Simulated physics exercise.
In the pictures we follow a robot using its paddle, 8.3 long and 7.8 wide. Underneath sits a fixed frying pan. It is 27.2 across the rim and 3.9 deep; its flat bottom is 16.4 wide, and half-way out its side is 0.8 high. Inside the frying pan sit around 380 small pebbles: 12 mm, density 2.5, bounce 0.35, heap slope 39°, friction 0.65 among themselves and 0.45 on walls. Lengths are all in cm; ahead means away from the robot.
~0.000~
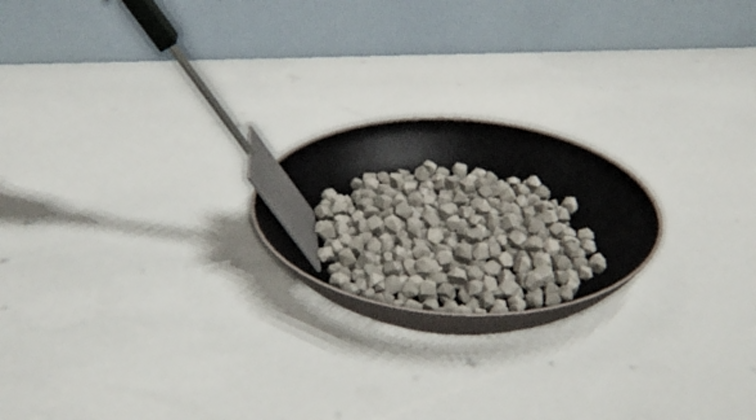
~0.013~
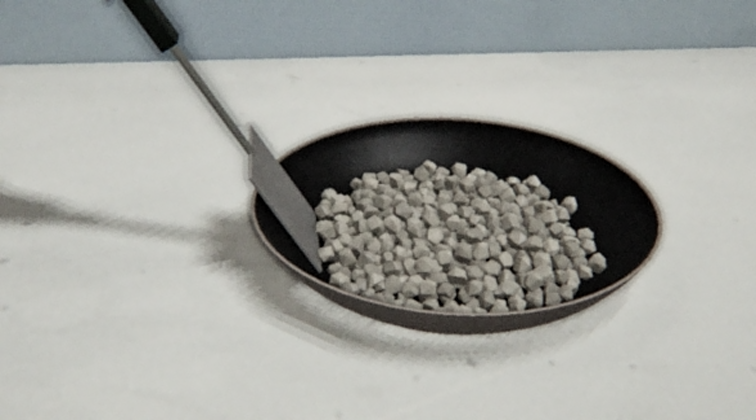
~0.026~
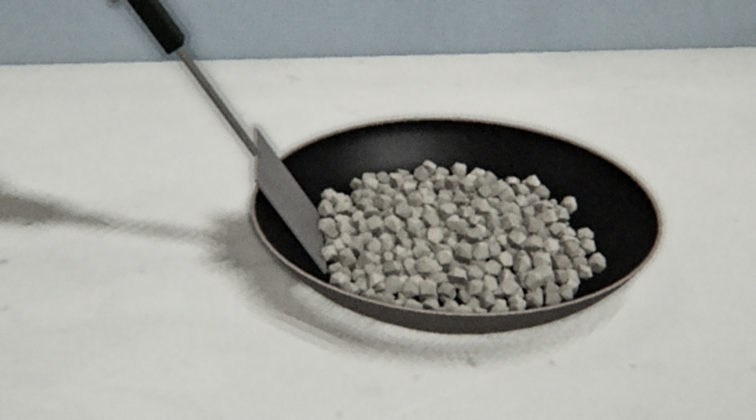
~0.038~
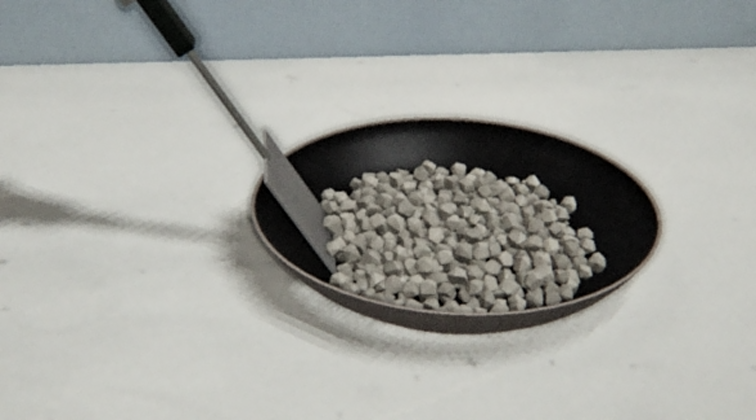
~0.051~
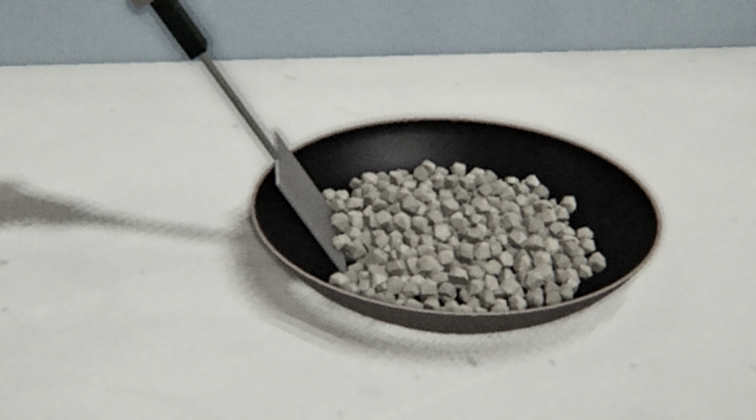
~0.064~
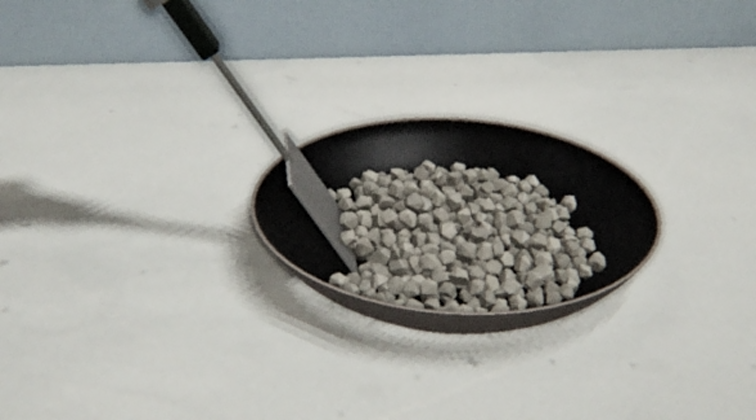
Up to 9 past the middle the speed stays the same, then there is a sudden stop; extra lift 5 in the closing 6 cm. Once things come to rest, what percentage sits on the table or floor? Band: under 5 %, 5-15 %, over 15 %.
5-15 %.
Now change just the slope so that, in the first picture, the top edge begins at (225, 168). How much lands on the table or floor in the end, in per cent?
Roughly 10%.
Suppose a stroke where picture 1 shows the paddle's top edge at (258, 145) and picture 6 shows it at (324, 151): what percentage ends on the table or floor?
15 per cent.
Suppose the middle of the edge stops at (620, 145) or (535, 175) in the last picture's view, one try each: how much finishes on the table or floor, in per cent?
Try 1: Approx. 25 %; try 2: Approx. 0 %.
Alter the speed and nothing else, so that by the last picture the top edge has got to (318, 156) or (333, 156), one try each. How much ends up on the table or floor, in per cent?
Respectively, some 20 and 20 per cent.
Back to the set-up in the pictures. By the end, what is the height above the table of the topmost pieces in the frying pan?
5.5 cm.
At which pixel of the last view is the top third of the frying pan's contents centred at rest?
I'd say around pixel (581, 197).
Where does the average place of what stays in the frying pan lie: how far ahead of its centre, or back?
The kept load is shifted forward by about 4.5 cm.
After 0.17 s, sloping 59°, highest piece 4 above the table; 381 in the frying pan.
After 0.28 s, sloping 59°, highest piece 6 above the table; 373 in the frying pan, 8 on the blade or in flight.
After 0.53 s, sloping 59°, highest piece 6 above the table; 343 in the frying pan, 37 on the table or floor, 1 on the blade or in flight.
After 1.58 s, sloping 59°, highest piece 5 above the table; 342 in the frying pan, 39 on the table or floor.
At rest, 342 in the frying pan, 39 on the table or floor. That is 10 % on the table or floor.
